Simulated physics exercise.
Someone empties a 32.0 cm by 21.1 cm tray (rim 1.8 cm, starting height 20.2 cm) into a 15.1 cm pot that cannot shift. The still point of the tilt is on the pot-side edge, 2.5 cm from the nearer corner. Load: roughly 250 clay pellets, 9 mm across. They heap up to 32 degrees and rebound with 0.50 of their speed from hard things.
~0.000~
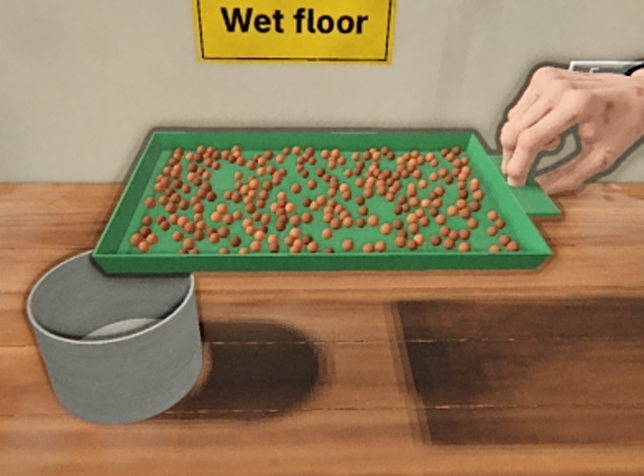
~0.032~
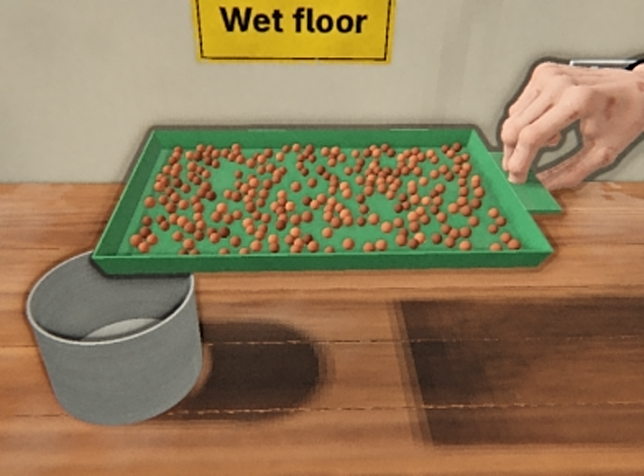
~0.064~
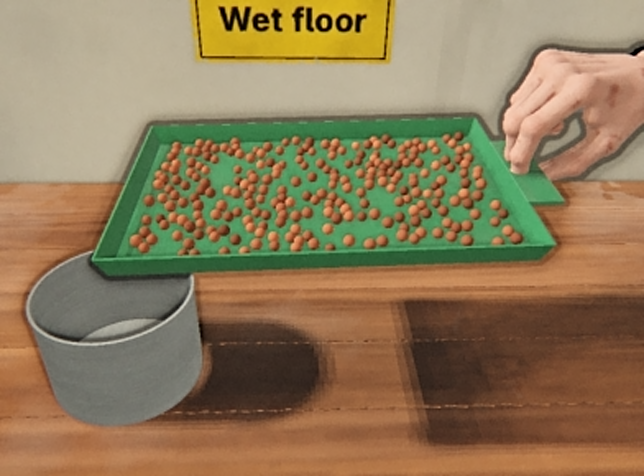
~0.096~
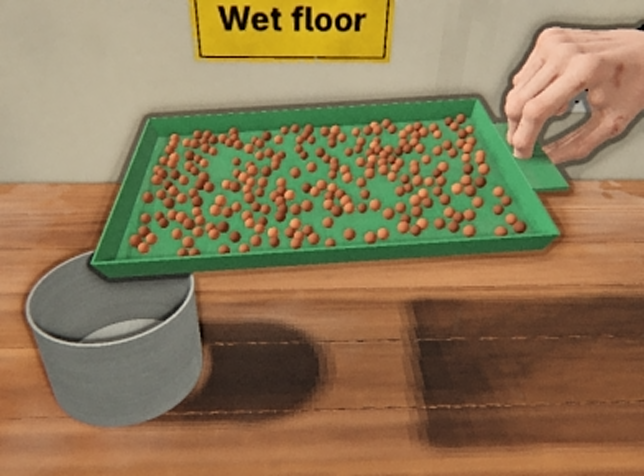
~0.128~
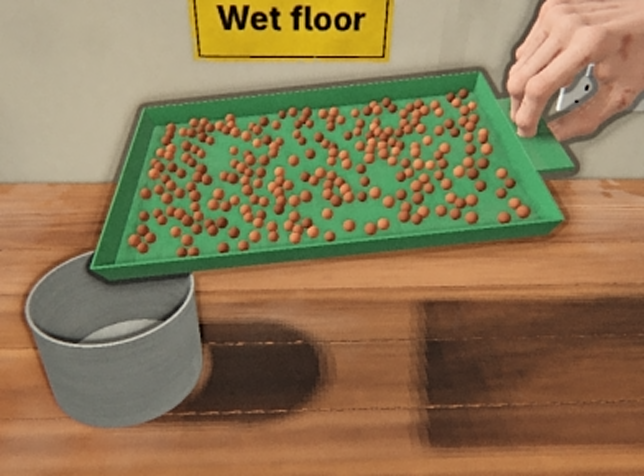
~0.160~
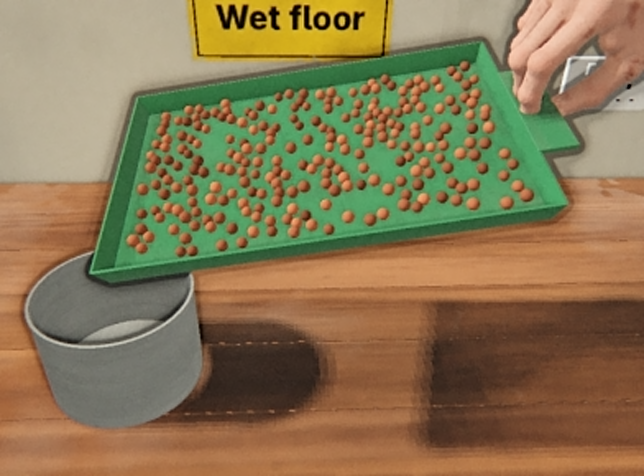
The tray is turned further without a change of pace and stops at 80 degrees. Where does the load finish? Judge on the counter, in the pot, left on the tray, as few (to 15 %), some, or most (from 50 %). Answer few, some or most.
Counter: Most, pot: Few, tray: Few.
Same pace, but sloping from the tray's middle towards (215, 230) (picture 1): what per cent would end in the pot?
About 5 per cent.
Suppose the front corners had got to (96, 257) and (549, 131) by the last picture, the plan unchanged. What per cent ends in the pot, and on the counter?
Pot 35, counter 45.
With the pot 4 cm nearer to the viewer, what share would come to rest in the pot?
In that case some 5 per cent.
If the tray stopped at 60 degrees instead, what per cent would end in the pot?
In that case some 0 per cent.
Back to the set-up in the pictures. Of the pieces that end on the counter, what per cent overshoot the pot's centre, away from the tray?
About 60 per cent.
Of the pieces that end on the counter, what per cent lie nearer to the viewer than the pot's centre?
About 100 per cent.
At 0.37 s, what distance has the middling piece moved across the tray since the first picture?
Some 3 cm.
Then, at 0.37 s, tilt 50 degrees; the tray holds 100 %, the pot 0 %.
Then, at 0.50 s, tilt 70 degrees; the tray holds 100 %, the pot 0 %.
After 0.77 s, tilt 80 degrees; the tray holds 10 %, the pot 0 %.
At rest (1.9 s), counter 100 %, pot 0 %, tray 0 %.
